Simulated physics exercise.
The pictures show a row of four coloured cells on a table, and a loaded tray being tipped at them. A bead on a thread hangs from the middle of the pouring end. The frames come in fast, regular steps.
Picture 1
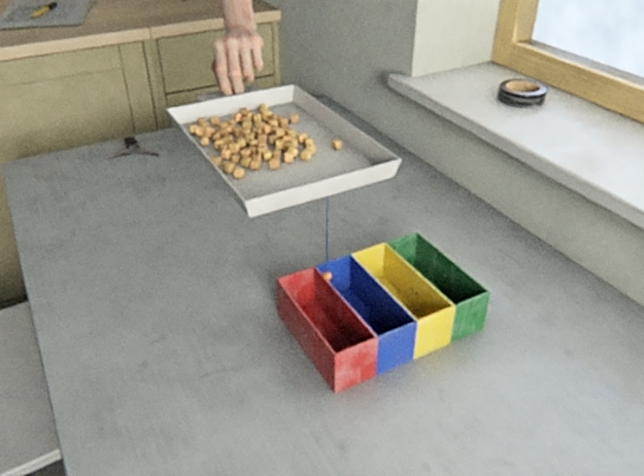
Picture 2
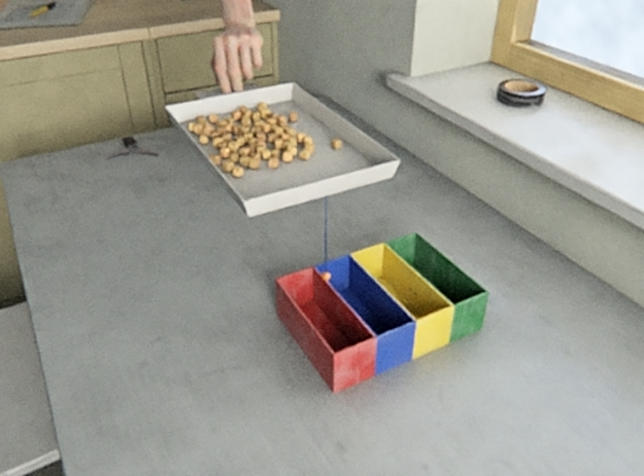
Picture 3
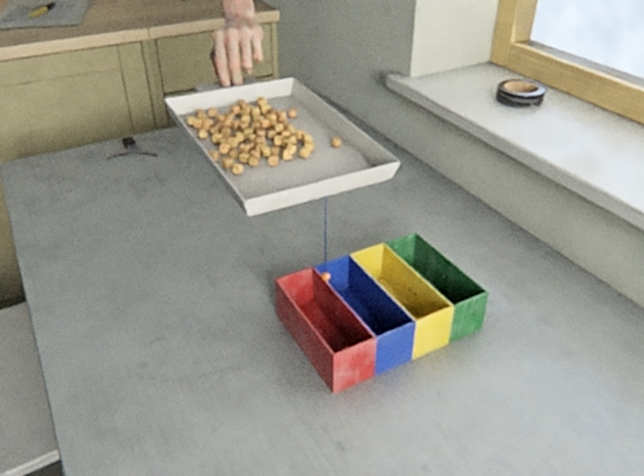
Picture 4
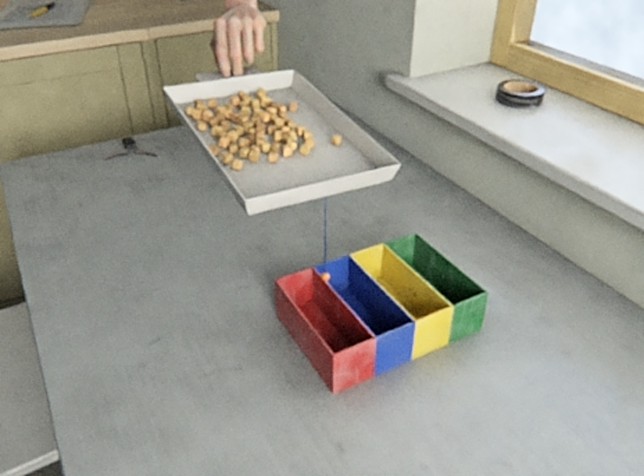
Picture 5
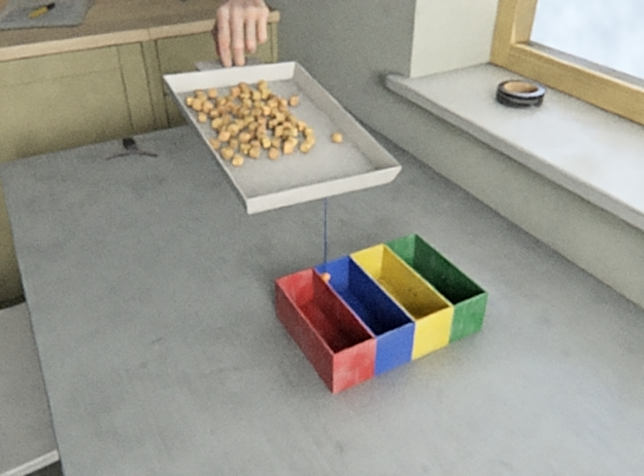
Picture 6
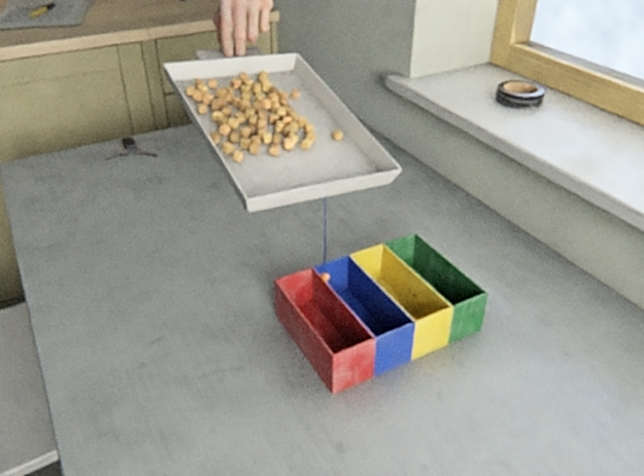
A hand raises the back of a tray of small wooden cubes above four coloured cells.
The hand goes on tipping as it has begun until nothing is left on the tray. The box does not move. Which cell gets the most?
It favours the yellow compartment.
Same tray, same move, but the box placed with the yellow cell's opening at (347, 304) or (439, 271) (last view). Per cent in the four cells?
The first gives 60 %, the second 100 %.
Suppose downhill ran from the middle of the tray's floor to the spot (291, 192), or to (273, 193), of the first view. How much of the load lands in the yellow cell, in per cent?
In turn 0 and 0 in a hundred.
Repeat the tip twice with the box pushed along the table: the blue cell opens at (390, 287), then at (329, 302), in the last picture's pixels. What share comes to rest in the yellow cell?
The first gives 30 %, the second 40 %.
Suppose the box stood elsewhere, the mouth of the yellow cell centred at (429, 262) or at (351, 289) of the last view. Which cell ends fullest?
In turn: The blue one; the green cell.
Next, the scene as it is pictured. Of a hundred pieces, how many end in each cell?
Red cell near 0; blue cell near 30; yellow cell near 60; green cell near 10.
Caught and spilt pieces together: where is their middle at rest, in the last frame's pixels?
Around (396, 317).
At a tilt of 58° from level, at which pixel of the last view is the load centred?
Close to (359, 174).
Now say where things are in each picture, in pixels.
The first frame shows corners of the pouring end near (248, 198) and (394, 159), level; middle of the load near (250, 139), small wooden cubes; bead on its thread near (327, 276); red cell near (356, 362); blue cell near (396, 345); yellow cell near (434, 329); green cell near (470, 314).
The second frame shows corners of the pouring end near (248, 198) and (393, 159), level; middle of the load near (249, 137).
The third frame shows corners of the pouring end near (248, 197) and (394, 161), tipped barely, lowest at the right corner; middle of the load near (248, 133).
The fourth frame shows corners of the pouring end near (248, 196) and (394, 163), tipped a little, lowest at the right corner; middle of the load near (248, 127).
The fifth frame shows corners of the pouring end near (249, 196) and (395, 165), tipped a little, lowest at the right corner; middle of the load near (249, 121).
The sixth frame shows corners of the pouring end near (250, 195) and (395, 167), tipped a little, lowest at the right corner; middle of the load near (250, 114); red cell near (354, 363); blue cell near (394, 346); yellow cell near (432, 330); green cell near (468, 315).
Shortly afterwards, tray tipped steeply; the bulk on the tray; only a few in the yellow cell; a little falling or outside the box.
Next, tray tipped right over; near half on the tray; near a quarter in the yellow cell; a little in the green cell; a little in the blue cell; a little falling or outside the box.
Some moments later, tray tipped past a quarter turn; near two thirds in the yellow cell; near a quarter in the blue cell; a little in the green cell; only a few in the red cell; a little falling or outside the box.
In the end, tray tipped past a quarter turn; near two thirds in the yellow cell; near a quarter in the blue cell; a little in the green cell; only a few in the red cell; a little outside the box.
